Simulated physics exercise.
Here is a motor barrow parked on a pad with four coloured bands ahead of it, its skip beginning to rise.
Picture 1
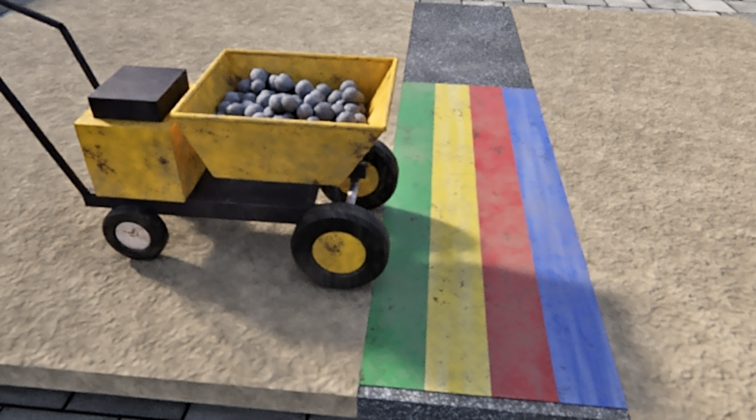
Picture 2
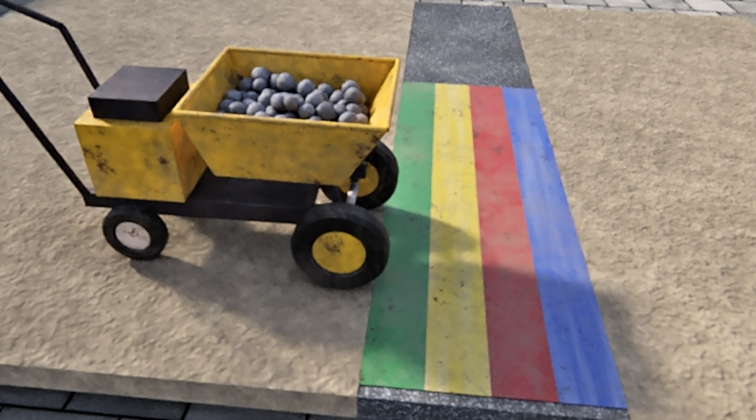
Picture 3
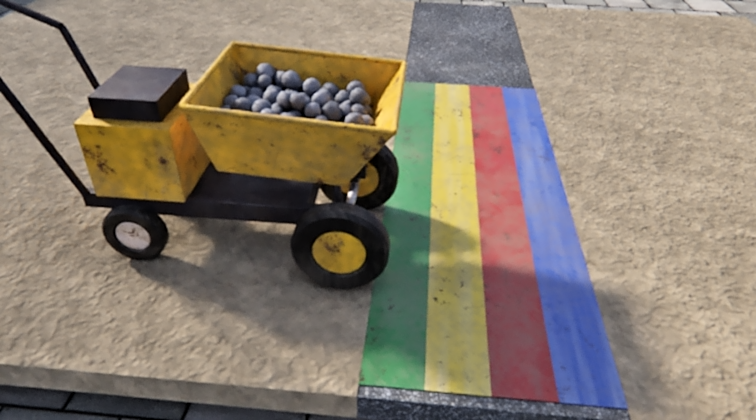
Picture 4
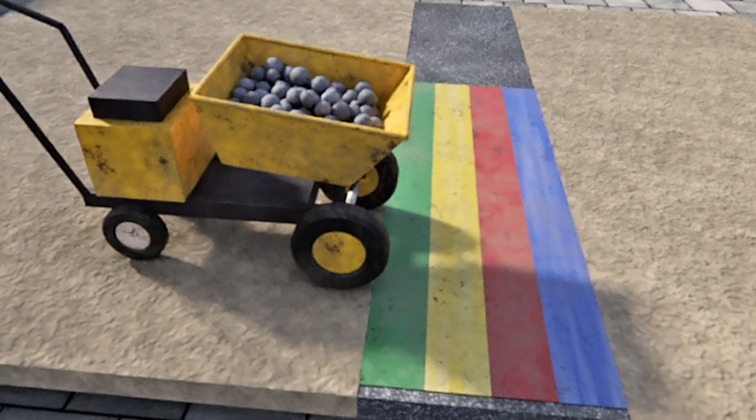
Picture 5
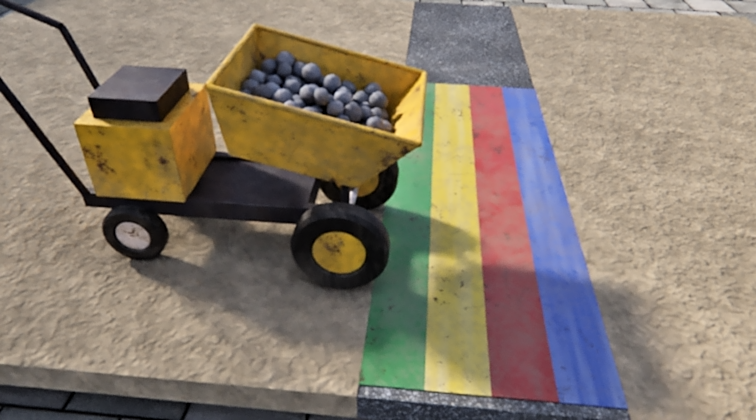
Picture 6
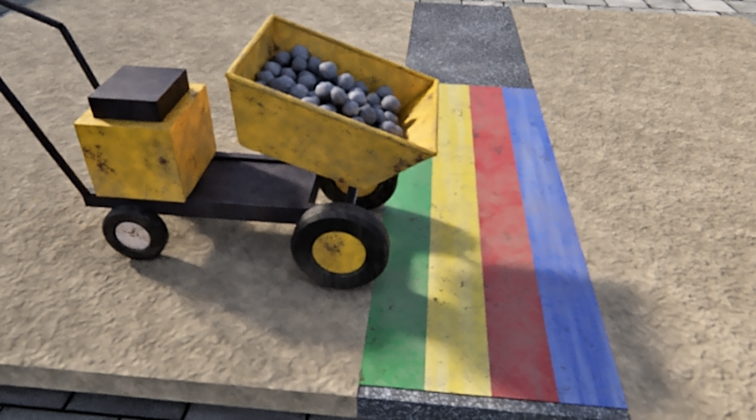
The clip opens on a yellow motor barrow, its level skip full of round grey cobbles, parked beside green, yellow, red and blue bands. The skip slowly begins to tilt, its back end rising and its front lip lowering to the right, until it is clearly tipped with the cobbles still inside.
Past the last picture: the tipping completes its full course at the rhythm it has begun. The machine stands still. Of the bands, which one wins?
The red band wins.
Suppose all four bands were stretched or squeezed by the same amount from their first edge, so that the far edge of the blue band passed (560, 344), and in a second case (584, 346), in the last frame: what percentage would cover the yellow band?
Roughly 0 % and 0 %.
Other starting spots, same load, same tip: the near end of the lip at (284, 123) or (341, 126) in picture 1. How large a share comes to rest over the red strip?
First try: Some 20 %; second try: 30 %.
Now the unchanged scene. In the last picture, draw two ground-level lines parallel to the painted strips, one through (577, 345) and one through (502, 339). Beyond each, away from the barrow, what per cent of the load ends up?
In order, some 20 % then some 70 %.
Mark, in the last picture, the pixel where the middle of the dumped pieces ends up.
Around (522, 256), give or take.
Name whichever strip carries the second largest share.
Ranked second: That blue strip.
Just after the last frame, skip tipped steeply; every one in the skip.
A moment on, skip tipped right over; almost all in the skip; about a tenth over the red strip.
Further on, skip tipped right over; roughly half in the skip; roughly a quarter over the red strip; roughly a quarter over the blue strip; about a tenth off the paint.
When it is over, skip tipped right over; roughly a quarter in the skip; not one over the green strip; about a tenth over the yellow strip; roughly half over the red strip; roughly a quarter over the blue strip; about a tenth off the paint.
